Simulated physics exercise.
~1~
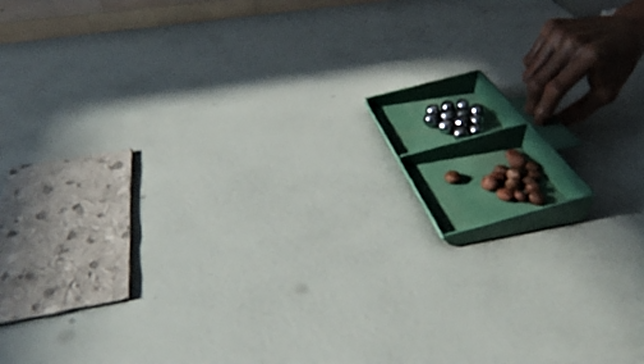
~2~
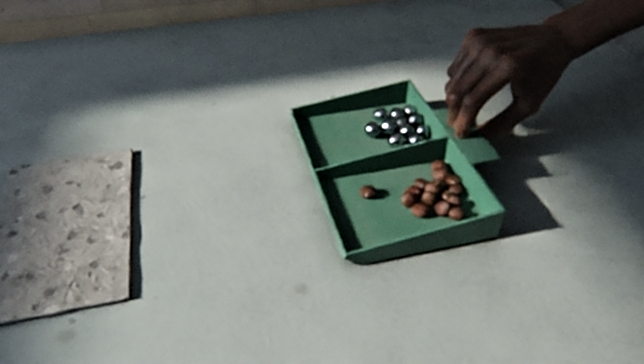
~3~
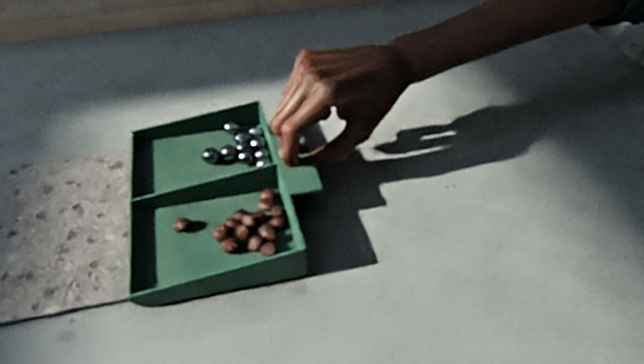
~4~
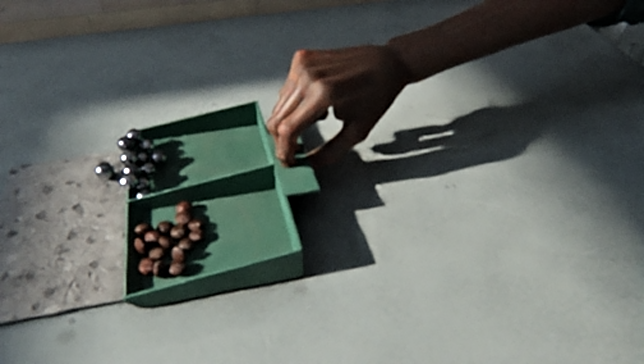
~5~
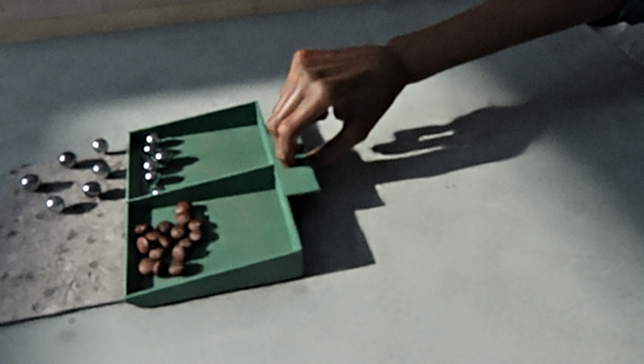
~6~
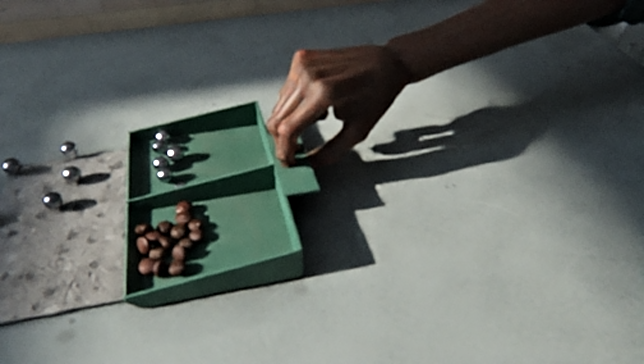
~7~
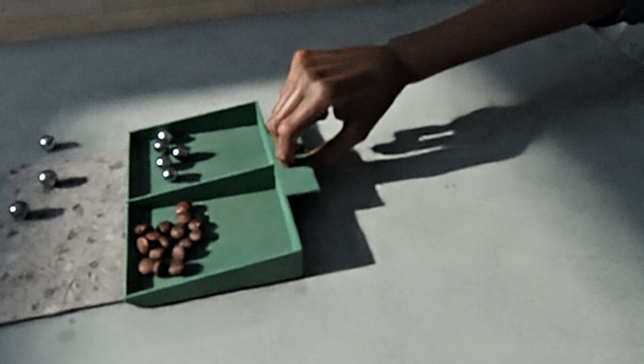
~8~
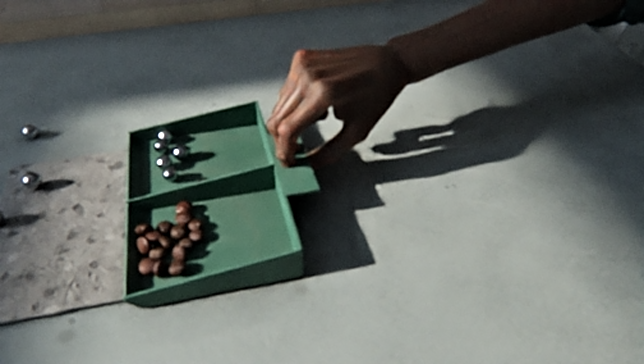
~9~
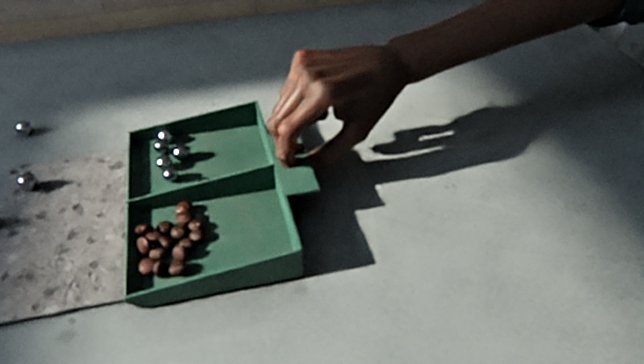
A hand slid a green two-part tray left across a table until it stopped against a speckled slab, and several shiny silver balls spilled over its edge and rolled away left, while a few stayed inside with all the brown ones.
